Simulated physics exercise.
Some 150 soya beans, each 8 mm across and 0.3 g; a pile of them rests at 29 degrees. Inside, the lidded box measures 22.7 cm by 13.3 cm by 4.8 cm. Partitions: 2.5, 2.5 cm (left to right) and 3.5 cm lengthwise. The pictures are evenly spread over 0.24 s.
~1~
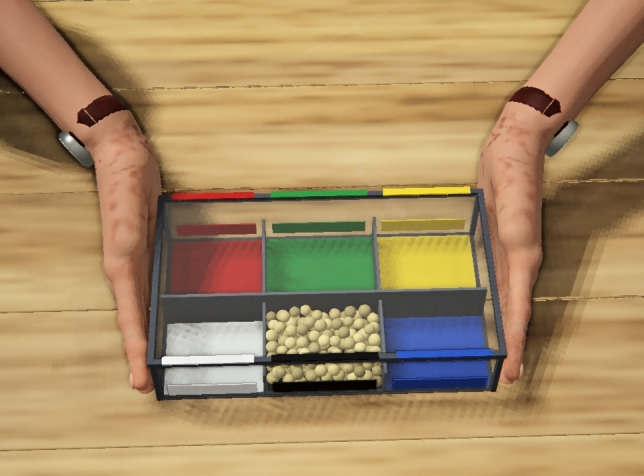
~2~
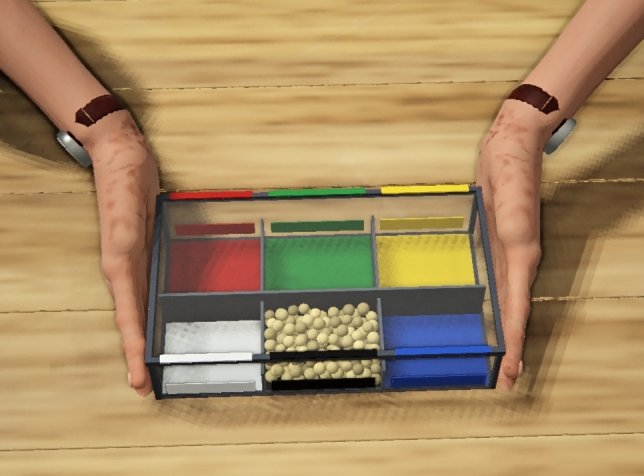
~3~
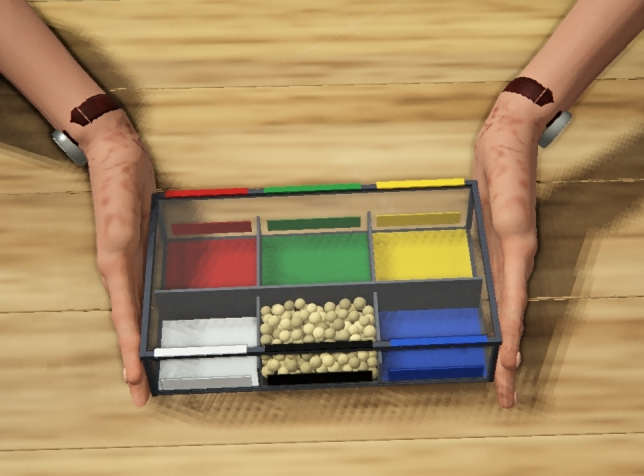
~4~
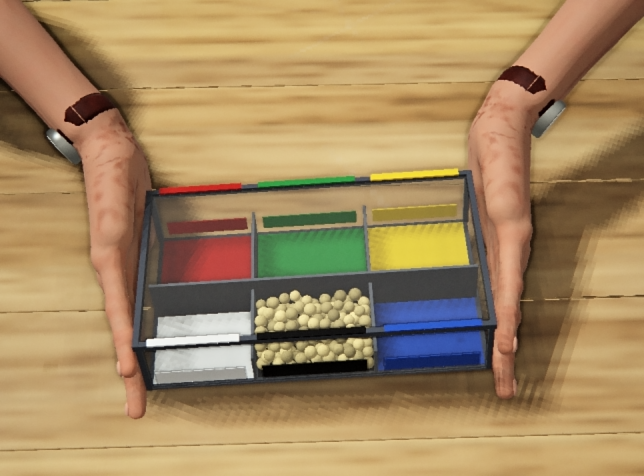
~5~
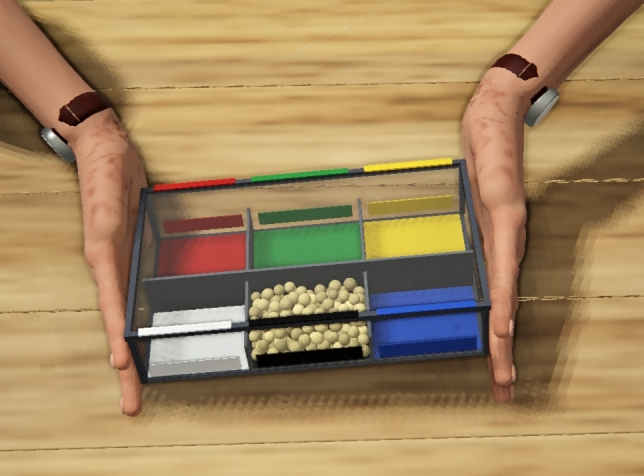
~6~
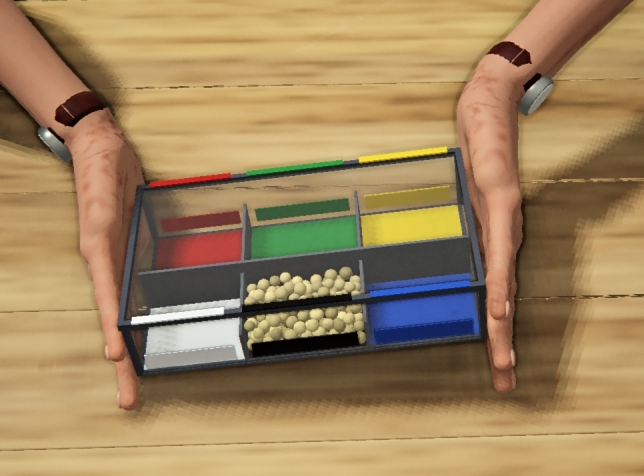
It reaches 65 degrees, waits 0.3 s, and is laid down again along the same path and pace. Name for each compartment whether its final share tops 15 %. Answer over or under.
Red under, blue under, green under, yellow under, white under, black over.
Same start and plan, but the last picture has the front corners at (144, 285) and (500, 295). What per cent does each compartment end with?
Red 0; blue 5; green 5; yellow 0; white 0; black 85.
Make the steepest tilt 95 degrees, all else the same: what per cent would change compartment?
About 85 per cent.
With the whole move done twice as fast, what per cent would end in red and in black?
Red 20; black 70.
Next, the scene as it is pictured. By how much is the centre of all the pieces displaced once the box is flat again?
Some 3.0 cm.
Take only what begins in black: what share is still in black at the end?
About 80 per cent.
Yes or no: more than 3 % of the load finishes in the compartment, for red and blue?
Red yes, blue no.
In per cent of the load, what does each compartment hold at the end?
Red 10, blue 0, green 0, yellow 0, white 10, black 80.
Then, 0.91 s after the last picture, tilt 65 degrees; red 5 %, white 5 %, black 90 %.
Then, 1.52 s after the last picture, tilt 34 degrees; red 10 %, white 10 %, black 80 %.
Then, 2.18 s after the last picture, tilt 0 degrees; red 10 %, white 10 %, black 80 %.
In the end, red 10 %, blue 0 %, green 0 %, yellow 0 %, white 10 %, black 80 %.
